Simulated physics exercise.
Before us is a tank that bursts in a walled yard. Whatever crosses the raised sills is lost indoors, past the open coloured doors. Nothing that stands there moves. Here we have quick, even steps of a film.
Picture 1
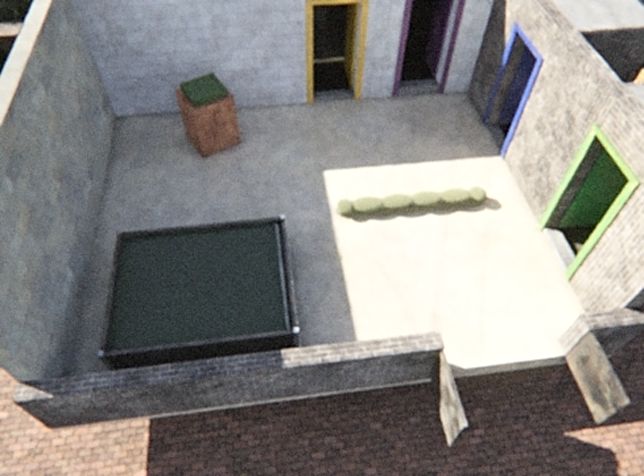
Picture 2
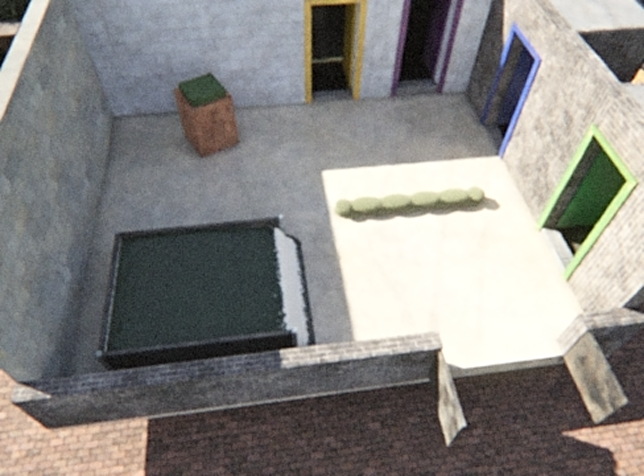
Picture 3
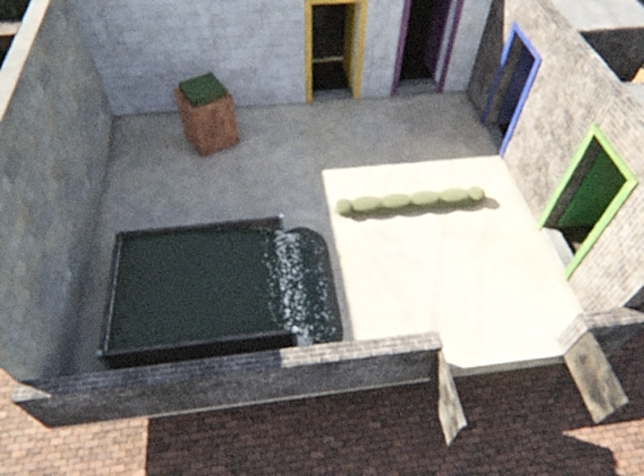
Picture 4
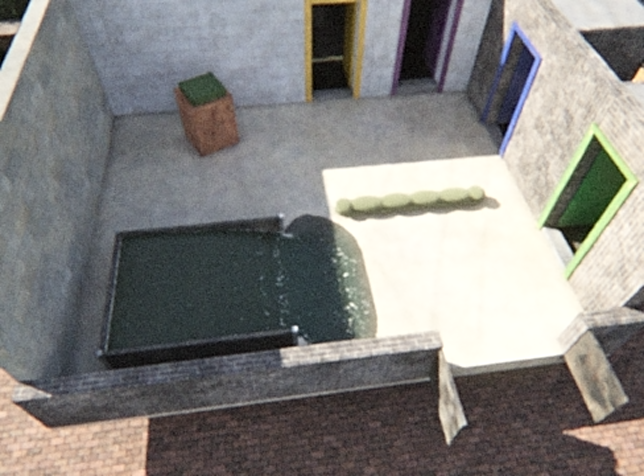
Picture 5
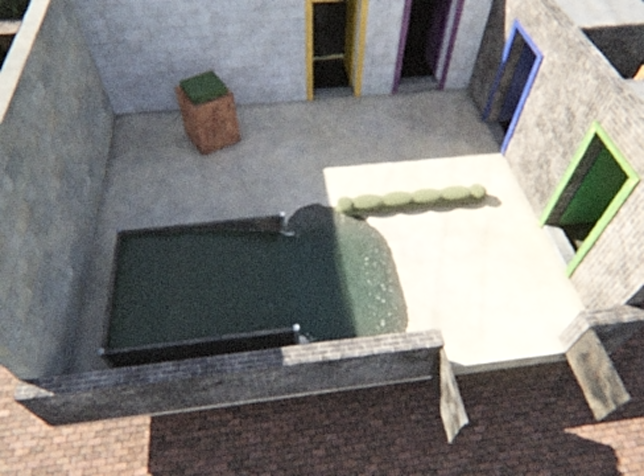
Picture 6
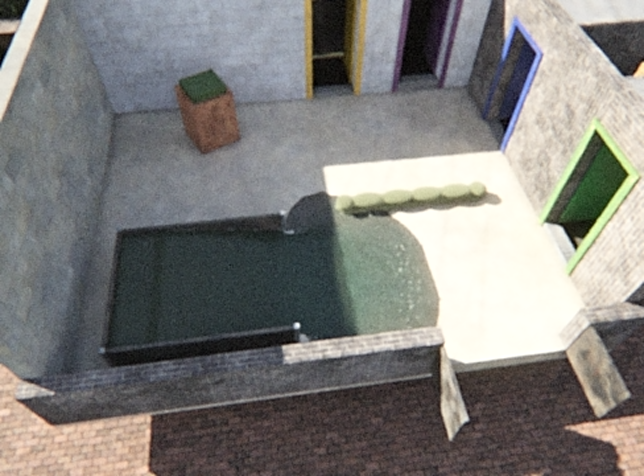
Dark water bursts from the right side of a tank and spreads across the walled yard.
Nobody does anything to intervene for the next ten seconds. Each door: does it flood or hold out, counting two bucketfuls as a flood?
Purple door holds out, yellow door holds out, green door floods, blue door holds out.
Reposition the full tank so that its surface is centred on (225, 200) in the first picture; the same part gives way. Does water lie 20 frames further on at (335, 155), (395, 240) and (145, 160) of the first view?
One after the other: Reached, reached, untouched.
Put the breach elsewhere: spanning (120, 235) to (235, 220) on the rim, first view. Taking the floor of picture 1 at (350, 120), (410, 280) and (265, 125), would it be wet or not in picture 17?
Point by point: Untouched, untouched and swamped.
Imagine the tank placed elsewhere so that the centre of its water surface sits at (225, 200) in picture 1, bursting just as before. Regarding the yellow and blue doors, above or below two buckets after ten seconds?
As I see it, the yellow door stays short of it and the blue door gets past it.
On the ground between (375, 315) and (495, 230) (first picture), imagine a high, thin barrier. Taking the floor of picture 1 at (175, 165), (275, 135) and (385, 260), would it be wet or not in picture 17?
Taking the three spots in turn, they are unwetted, unwetted and inundated.
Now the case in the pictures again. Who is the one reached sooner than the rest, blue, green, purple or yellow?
The one in green, I reckon.
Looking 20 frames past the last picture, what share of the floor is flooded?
My estimate is close to 40 per cent.
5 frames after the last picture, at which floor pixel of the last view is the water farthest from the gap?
The wet edge reaches furthest near (558, 278).
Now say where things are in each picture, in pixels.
The water tank at (202, 282) is whole and still, in the first frame.
The front is at (290, 240), out from the gap at (286, 286), in the second frame.
The front is at (304, 232), out from the gap at (287, 286), in the third frame.
Water pours out at (287, 286) and has run to a hidden place, in the fourth frame.
Water pours out at (288, 285) and has run to (353, 217), in the fifth frame.
Water pours out at (288, 283) and has run to (410, 238), in the sixth frame.
A moment on, water covers 25 % of the floor; the purple door not reached, the yellow door not reached, the green door not reached, the blue door not reached.
Next, water covers 35 % of the floor; the purple door not reached, the yellow door not reached, the green door over two buckets in, the blue door not reached.
Then, water covers 40 % of the floor; the purple door not reached, the yellow door not reached, the green door far over two buckets in, the blue door wet at the sill, nothing in.
Later, water covers 50 % of the floor; the purple door wet at the sill, nothing in, the yellow door wet at the sill, nothing in, the green door far over two buckets in, the blue door wet at the sill, nothing in.
In the end, water covers 75 % of the floor; the purple door wet at the sill, nothing in, the yellow door wet at the sill, nothing in, the green door far over two buckets in, the blue door under two buckets in.
